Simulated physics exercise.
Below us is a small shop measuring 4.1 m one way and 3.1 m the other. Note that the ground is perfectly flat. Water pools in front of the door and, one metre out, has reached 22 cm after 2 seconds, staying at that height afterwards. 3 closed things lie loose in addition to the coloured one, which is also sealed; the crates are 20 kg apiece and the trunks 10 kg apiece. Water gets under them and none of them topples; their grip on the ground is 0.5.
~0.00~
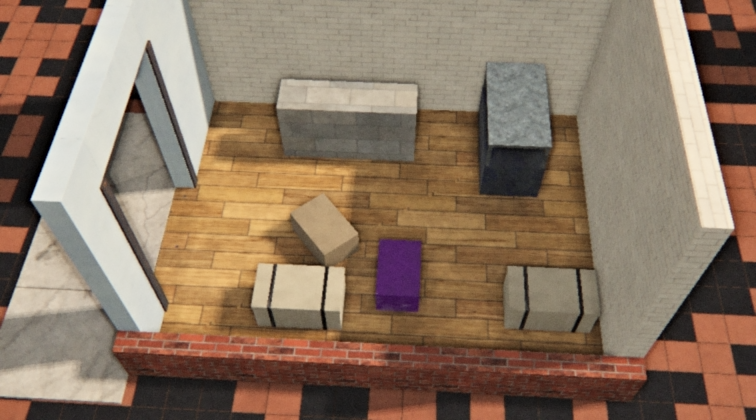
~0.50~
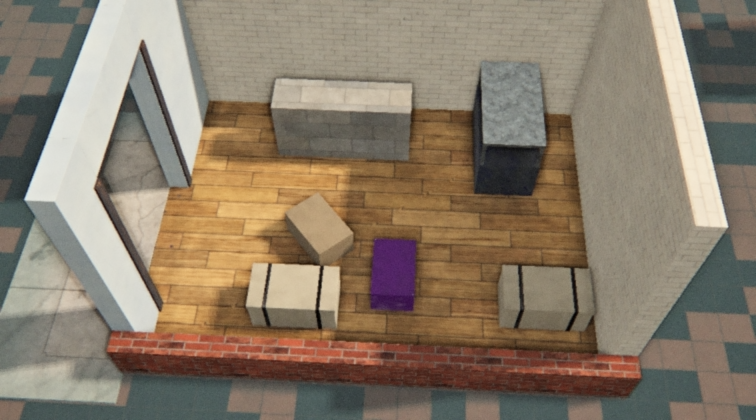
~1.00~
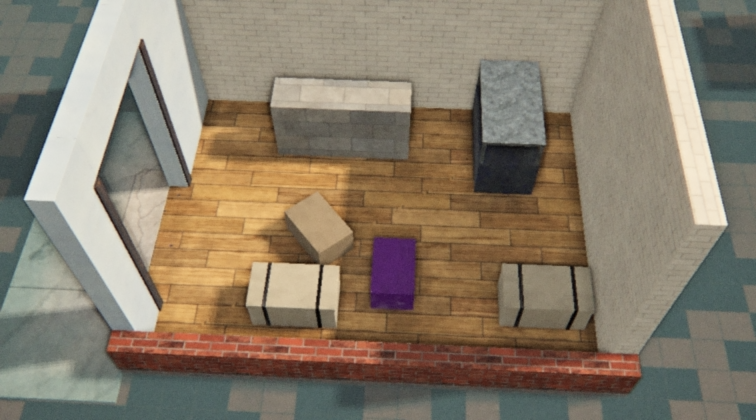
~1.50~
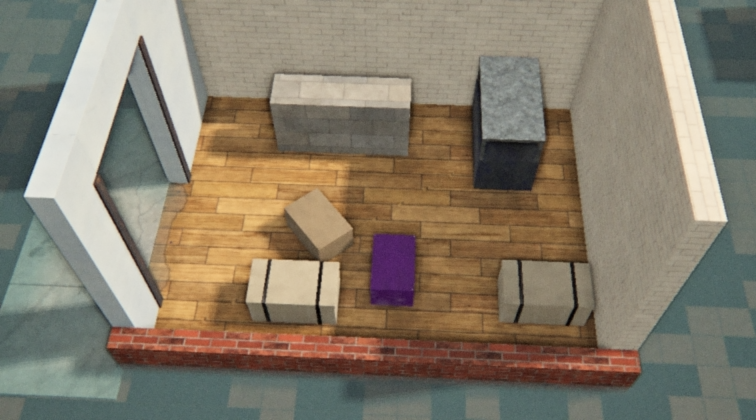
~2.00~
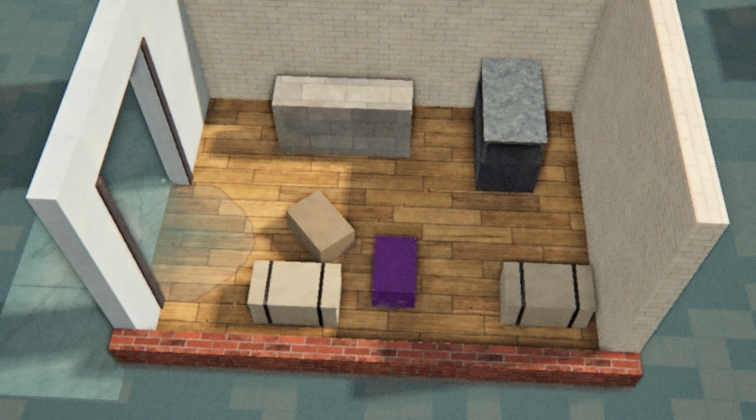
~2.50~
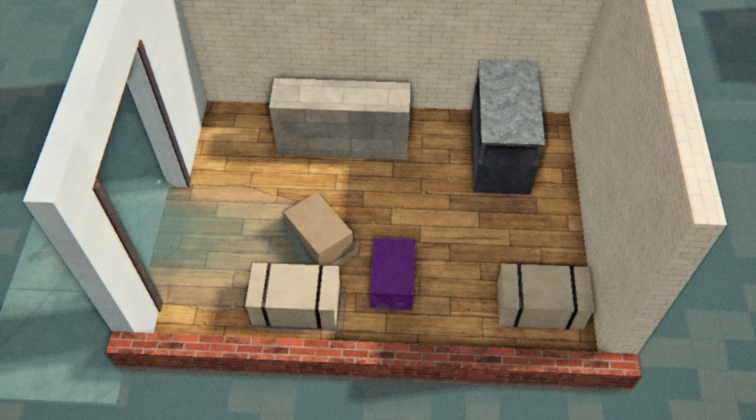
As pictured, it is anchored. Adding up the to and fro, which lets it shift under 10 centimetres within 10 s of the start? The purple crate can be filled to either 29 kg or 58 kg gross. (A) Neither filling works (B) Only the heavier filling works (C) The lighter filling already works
The answer is B.
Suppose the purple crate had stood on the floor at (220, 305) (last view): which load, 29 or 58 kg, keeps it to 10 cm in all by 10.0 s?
Well, must use the heavier.
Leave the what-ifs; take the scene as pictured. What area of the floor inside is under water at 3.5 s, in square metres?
Somewhere about 5.0 m2, give or take.
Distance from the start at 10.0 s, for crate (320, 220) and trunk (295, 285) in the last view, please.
Shifts: 250 cm / 140 cm.
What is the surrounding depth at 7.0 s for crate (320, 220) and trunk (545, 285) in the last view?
Some 11 cm at the first, some 12 cm at the second.
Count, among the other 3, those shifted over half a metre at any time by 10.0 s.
It works out to 3.
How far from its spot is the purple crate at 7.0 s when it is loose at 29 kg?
About 40 cm off its spot.
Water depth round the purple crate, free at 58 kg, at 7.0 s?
Close to 8 cm deep.
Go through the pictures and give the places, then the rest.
In the first frame, the purple crate at (399, 267) rests on the ground; water covers 0.0 m2; 0 of 4 have shifted.
In the second frame, the purple crate at (394, 267), on the bottom; 0.0 m2 under water; 0 of 4 have shifted.
In the third frame, the purple crate at (394, 265) rests on the ground; 0.0 m2 under water; 0 of 4 have shifted.
In the fourth frame, the purple crate at (393, 262) rests on the ground; 0.0 m2 under water; 0 of 4 have shifted.
In the fifth frame, the purple crate at (395, 264), on the bottom; water covers 0.7 m2; 0 of 4 have shifted.
In the sixth frame, the purple crate at (393, 266) rests on the ground; water covers 1.6 m2; 0 of 4 have shifted.
After 3.5 s the purple crate would be 4 cm from its start with 29 kg and 0 cm from its start with 58 kg; 7 cm of water round it then.
After 4.5 s the purple crate would be 33 cm from its start with 29 kg and 0 cm from its start with 58 kg; 6 cm of water round it then.
After 7.0 s the purple crate would be 44 cm from its start with 29 kg and 0 cm from its start with 58 kg; 8 cm of water round it then.
After 10.0 s the purple crate would be 40 cm from its start with 29 kg and 0 cm from its start with 58 kg; 16 cm of water round it then.
